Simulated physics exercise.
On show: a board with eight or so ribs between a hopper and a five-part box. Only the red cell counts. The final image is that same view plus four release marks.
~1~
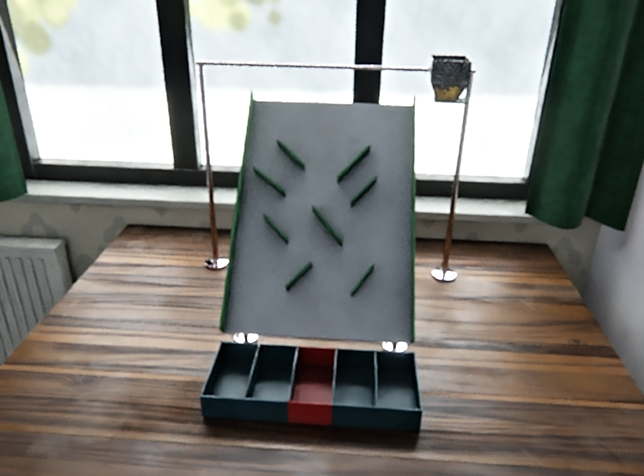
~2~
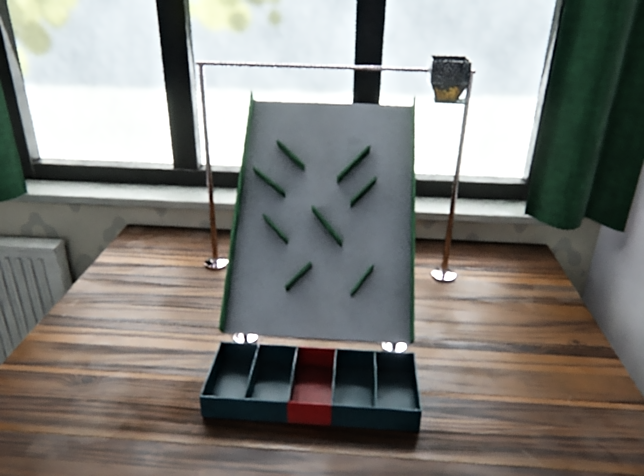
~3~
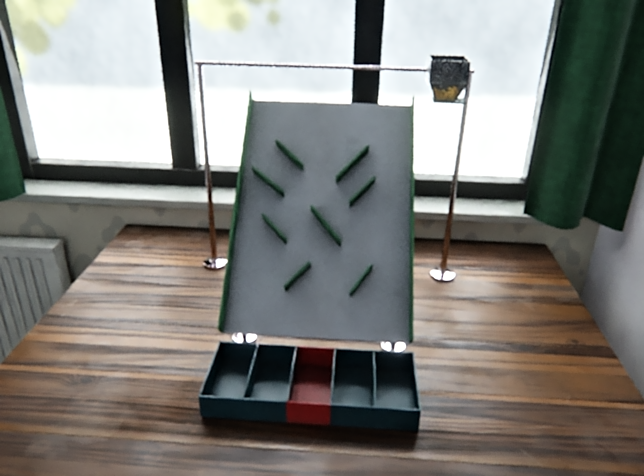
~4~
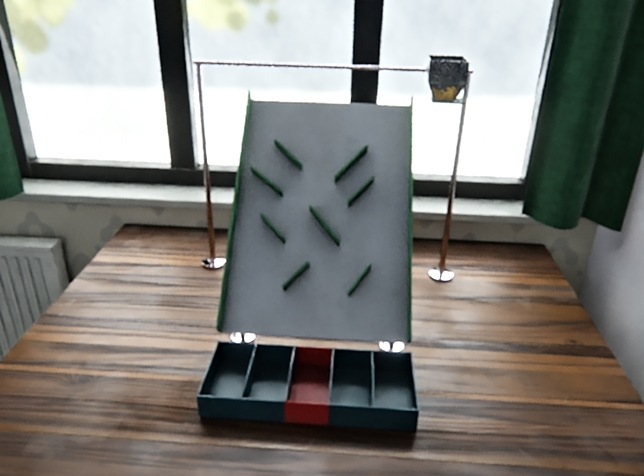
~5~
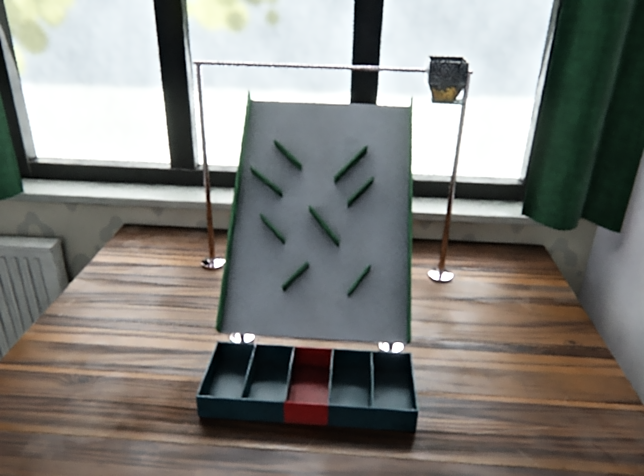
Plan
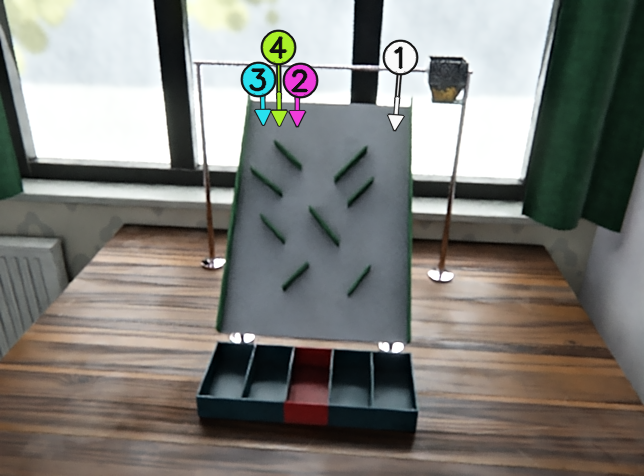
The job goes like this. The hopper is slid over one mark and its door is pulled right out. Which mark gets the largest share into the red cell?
Choose 2.
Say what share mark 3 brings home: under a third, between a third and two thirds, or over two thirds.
Under a third.
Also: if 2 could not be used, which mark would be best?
The answer is 4.
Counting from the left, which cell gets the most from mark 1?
The fifth from the left.
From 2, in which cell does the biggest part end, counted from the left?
The third.
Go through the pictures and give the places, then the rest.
In the first picture, hopper (446, 92), puffed corn balls, door shut.
In the second picture, ribs (277, 140) to (303, 164), (338, 177) to (370, 146), (253, 167) to (284, 192).
In the third picture, ribs (350, 201) to (375, 176), (262, 214) to (285, 238), (311, 205) to (340, 241).
In the fourth picture, ribs (283, 286) to (308, 262), (349, 292) to (370, 264).
In the fifth picture, red cell (306, 412), number 3 of 5 from the left.
On the marked copy, mark 1 meets the board at (395, 124); mark 2 meets the board at (297, 120); mark 3 meets the board at (263, 119); mark 4 meets the board at (279, 120).
Choosing 1, about a tenth in the red cell, the larger part in other cells, about a tenth outside the box.
Choosing 2, the larger part in the red cell, roughly a quarter in other cells.
Choosing 3, about a tenth in the red cell, the larger part in other cells, about a tenth outside the box.
Choosing 4, roughly a third in the red cell, roughly half in other cells, about a tenth outside the box.
